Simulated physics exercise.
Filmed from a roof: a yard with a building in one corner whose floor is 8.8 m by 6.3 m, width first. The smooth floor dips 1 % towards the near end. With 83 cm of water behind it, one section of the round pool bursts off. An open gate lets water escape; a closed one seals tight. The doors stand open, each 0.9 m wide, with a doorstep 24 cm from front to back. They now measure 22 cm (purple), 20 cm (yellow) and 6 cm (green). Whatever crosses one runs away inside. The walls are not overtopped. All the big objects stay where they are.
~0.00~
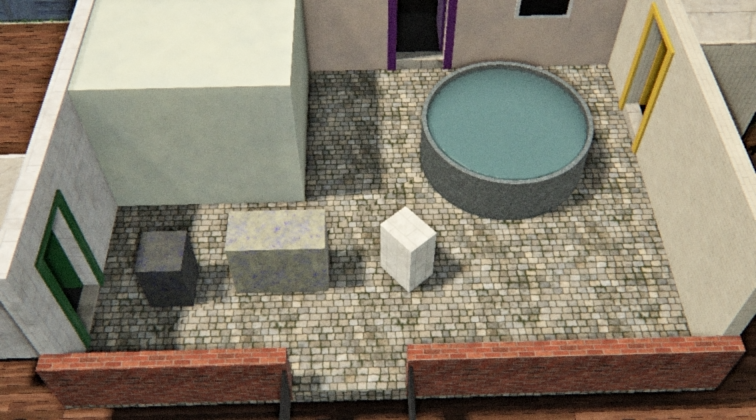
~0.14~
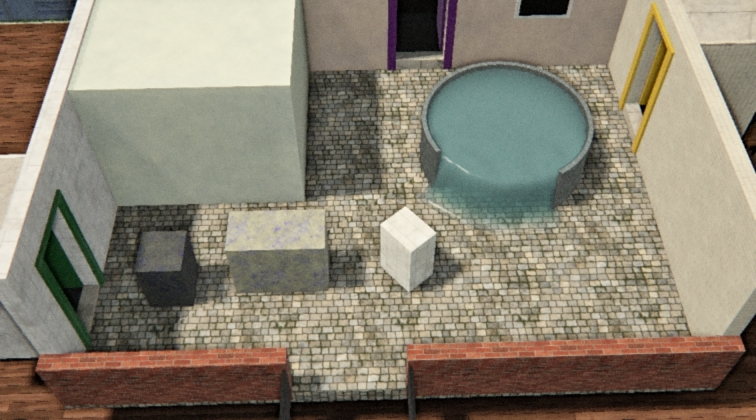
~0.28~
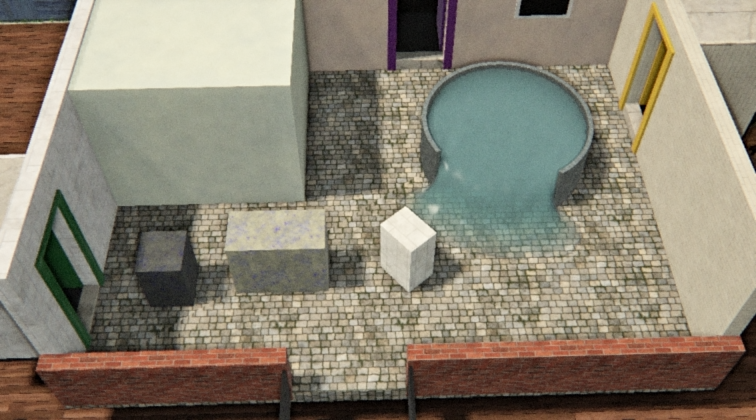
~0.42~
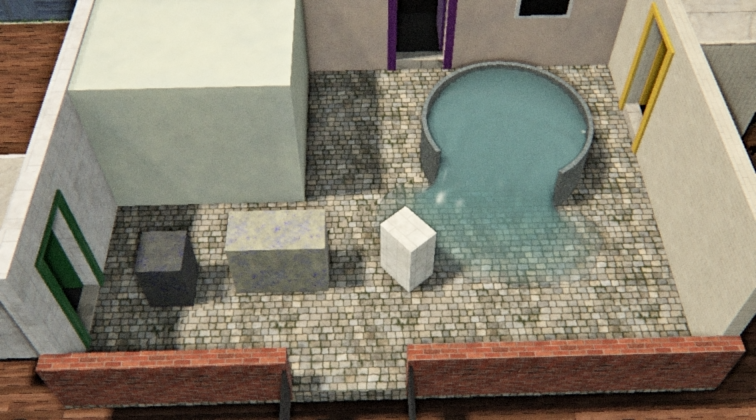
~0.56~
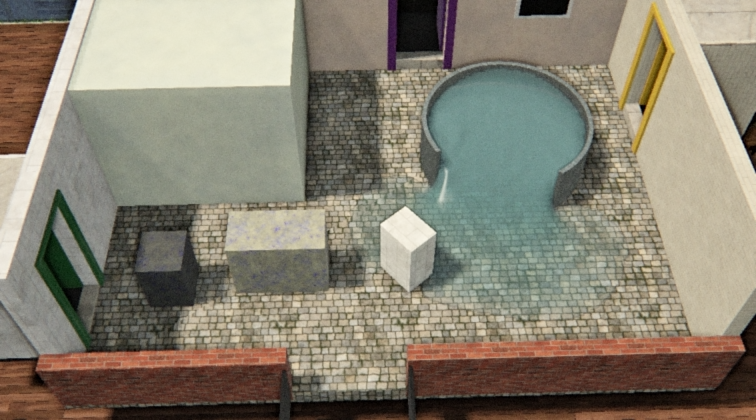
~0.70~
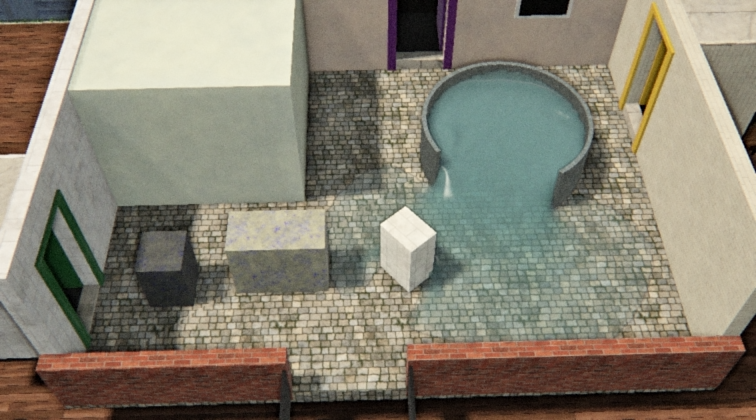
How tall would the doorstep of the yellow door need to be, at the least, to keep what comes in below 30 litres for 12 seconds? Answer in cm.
About 8 cm.
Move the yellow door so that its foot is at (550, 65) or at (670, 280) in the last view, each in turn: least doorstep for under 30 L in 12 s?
About 13.0 and 17 cm.
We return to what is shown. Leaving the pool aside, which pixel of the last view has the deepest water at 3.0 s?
At about (690, 365).
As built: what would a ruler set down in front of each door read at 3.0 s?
In cm: Purple 0, yellow 0, green 3.
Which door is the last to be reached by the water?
Last comes the purple one.
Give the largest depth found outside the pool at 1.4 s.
Up to some 65 cm.
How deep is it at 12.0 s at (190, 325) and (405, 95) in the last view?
In that order: 10 and 4 cm.
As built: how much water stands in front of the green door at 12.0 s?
Some 11.0 cm.
After 1.4 s water covers 40 % of the floor, deepest (65 cm) near (489, 371); it has not reached the yellow door.
After 3.0 s water covers 65 % of the floor, deepest (46 cm) near (690, 365); it has not reached the yellow door.
After 12.0 s water covers 100 % of the floor, deepest (16 cm) near (451, 372); 8 cm at the yellow door, 0 litres in over its 20 cm doorstep.
At the yellow door as built, the water arrived by 3.7 s and peaked near 15 cm at 5.2 s.
Run again over the same 12 s with other heights there, 53 litres in over 6.5 cm, 14 litres over 10 cm. The limit of 30 litres is kept from about 8 cm up.
